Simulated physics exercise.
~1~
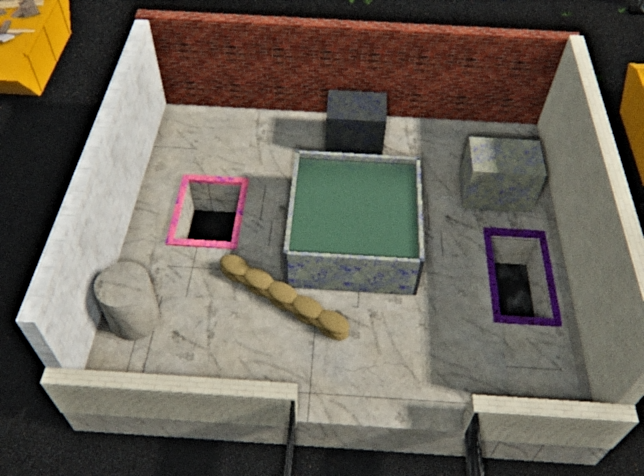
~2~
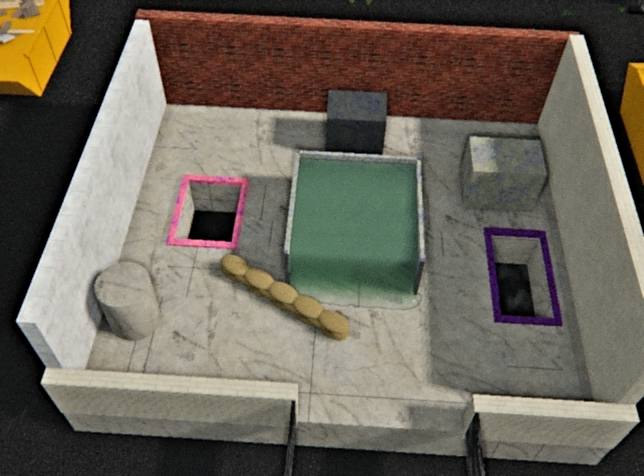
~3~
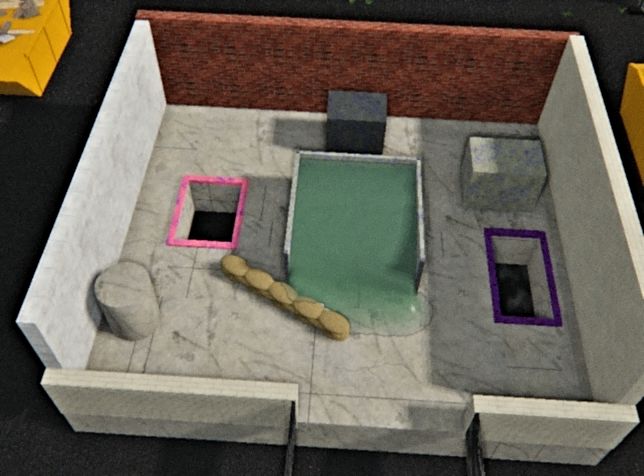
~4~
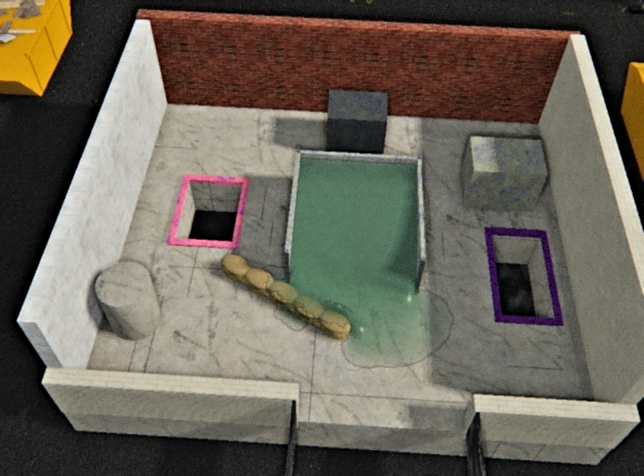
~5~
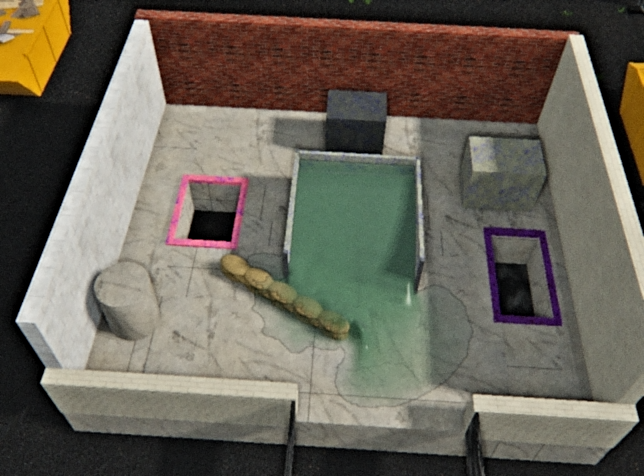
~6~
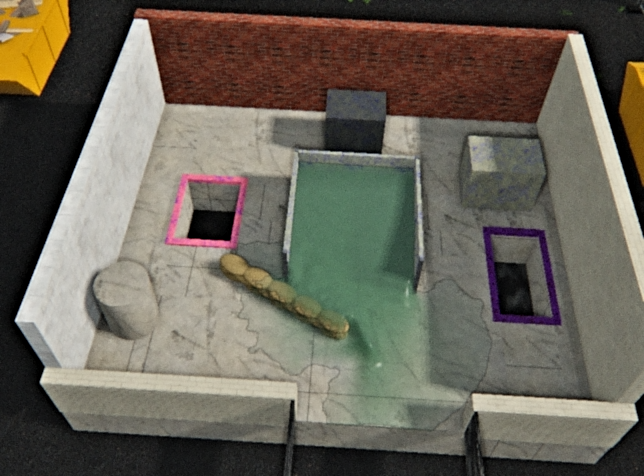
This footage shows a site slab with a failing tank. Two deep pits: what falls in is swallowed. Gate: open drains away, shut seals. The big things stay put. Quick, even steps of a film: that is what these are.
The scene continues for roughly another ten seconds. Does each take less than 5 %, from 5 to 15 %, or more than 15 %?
As I see it, the gate takes in a considerable amount - past fifteen per cent, the pink pit takes in a trifling amount - short of five per cent, the purple pit takes in a reasonable amount - five to fifteen per cent.
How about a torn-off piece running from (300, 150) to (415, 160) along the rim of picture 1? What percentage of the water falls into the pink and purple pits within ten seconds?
For pink it's about 10 per cent, and for purple about 6 per cent.
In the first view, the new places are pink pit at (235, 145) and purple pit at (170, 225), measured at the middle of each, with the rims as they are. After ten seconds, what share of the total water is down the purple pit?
The purple pit takes 0 per cent.
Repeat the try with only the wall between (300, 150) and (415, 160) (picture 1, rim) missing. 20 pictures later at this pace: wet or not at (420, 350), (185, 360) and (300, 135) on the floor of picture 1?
The first would be still unwetted, the second still unwetted and the third drenched.
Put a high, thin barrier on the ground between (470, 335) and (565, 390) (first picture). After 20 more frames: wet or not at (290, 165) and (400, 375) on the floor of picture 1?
Going one by one, you'd find the first inundated and then the other inundated.
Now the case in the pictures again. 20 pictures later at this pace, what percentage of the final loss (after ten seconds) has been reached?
I get 60 percent.
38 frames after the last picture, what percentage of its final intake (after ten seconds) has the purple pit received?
Some 70 per cent.
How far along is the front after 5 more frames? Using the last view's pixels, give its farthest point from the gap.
Point: (571, 422) in the last picture's pixels.
A moment on, water covers 30 % of the floor; the gate 10 %, the pink pit 0 %, the purple pit 0 %.
Next, water covers 40 % of the floor; the gate 23 %, the pink pit 0 %, the purple pit 0 %.
Then, water covers 45 % of the floor; the gate 34 %, the pink pit 0 %, the purple pit 2 %.
Later, water covers 60 % of the floor; the gate 42 %, the pink pit 0 %, the purple pit 7 %.
In the end, water covers 80 % of the floor; the gate 50 %, the pink pit 0 %, the purple pit 9 %.
